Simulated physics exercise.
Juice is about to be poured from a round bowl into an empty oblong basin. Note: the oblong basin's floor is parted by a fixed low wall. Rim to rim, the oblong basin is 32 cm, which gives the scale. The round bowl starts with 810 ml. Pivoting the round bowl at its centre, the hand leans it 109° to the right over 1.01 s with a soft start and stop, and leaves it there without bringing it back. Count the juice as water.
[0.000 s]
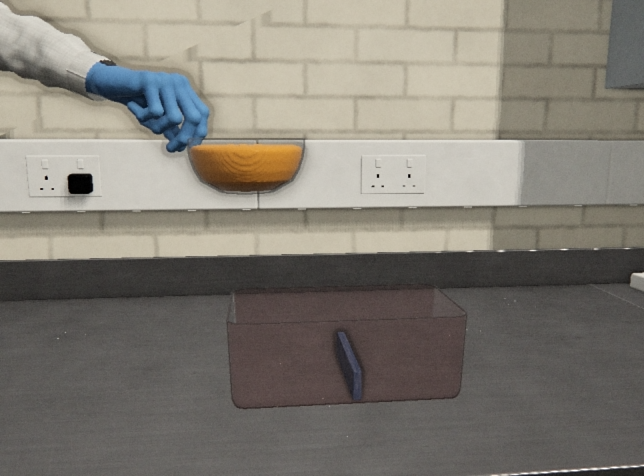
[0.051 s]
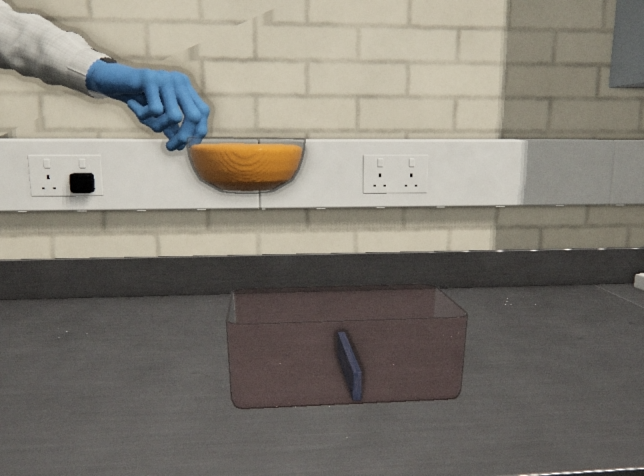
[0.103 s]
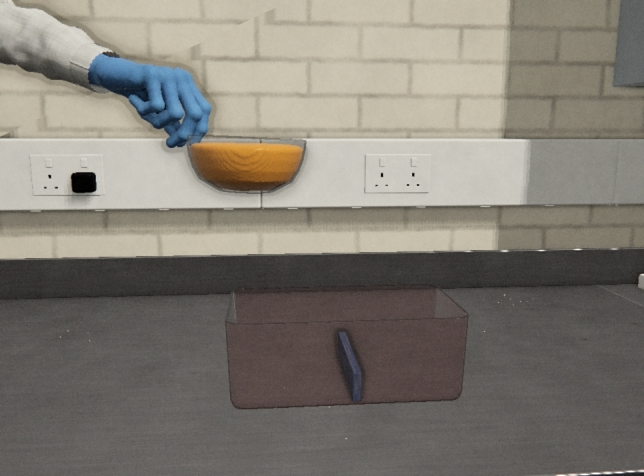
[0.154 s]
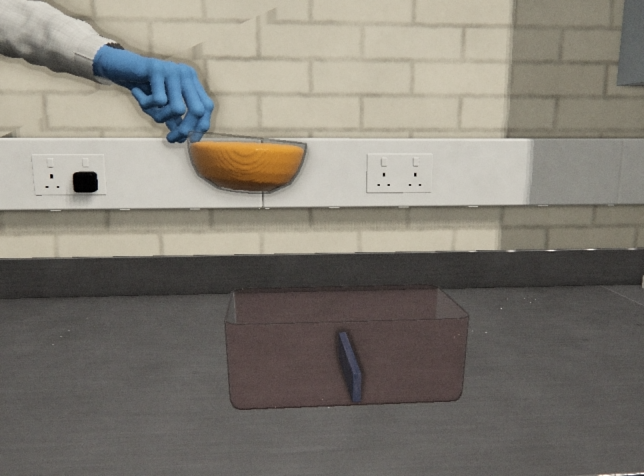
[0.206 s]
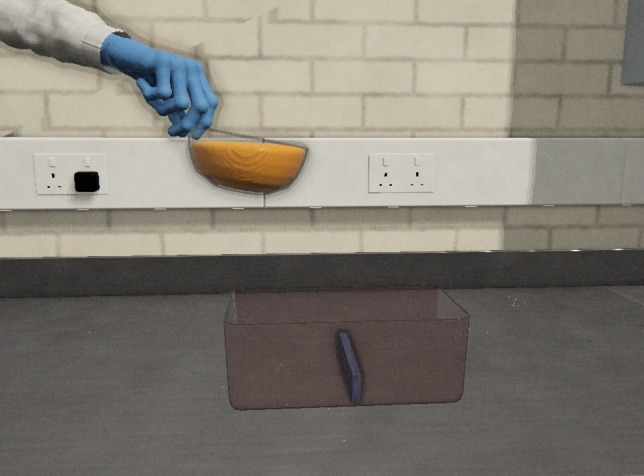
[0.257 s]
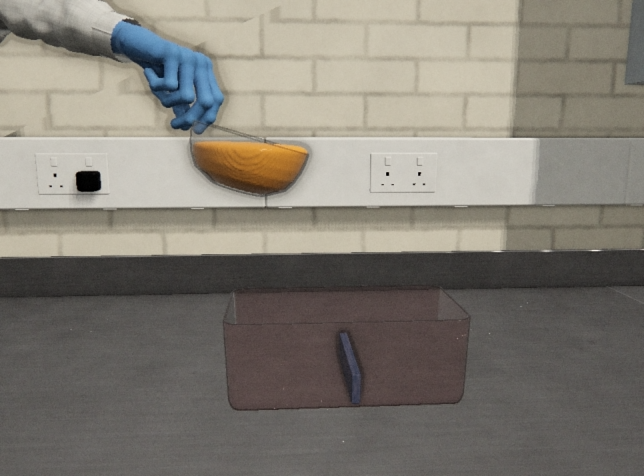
A blue-gloved hand gradually tilting a round bowl of orange juice to the right above an empty oblong basin on a grey worktop.
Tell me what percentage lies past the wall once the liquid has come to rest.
Some 63 per cent.
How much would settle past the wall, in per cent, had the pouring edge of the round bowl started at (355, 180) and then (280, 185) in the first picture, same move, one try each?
90 per cent first, 15 per cent second.
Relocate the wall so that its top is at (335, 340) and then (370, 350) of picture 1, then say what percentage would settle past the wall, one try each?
The first gives near 80 per cent and the second near 35 per cent.
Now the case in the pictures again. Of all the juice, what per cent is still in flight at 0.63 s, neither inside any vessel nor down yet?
48 %.
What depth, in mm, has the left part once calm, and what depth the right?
12 mm left, 22 mm right.
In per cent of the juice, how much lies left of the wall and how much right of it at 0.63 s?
Left: Around 3. Right: Around 18.
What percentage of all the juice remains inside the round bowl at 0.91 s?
Around 1 in a hundred is still there.
By 0.63 s the tilt is 76° and 30 per cent is still to pour, 3 is left of the wall and 19 right of it.
By 0.91 s the tilt is 106° and 1 per cent is still to pour, 29 is left of the wall and 62 right of it.
By 1.20 s the tilt is 109° and 0 per cent is still to pour, 35 is left of the wall and 63 right of it.
By 1.51 s the tilt is 109° and 0 per cent is still to pour, 35 is left of the wall and 63 right of it.
At rest 35 per cent lies left of the wall, 63 right of it and 2 outside.
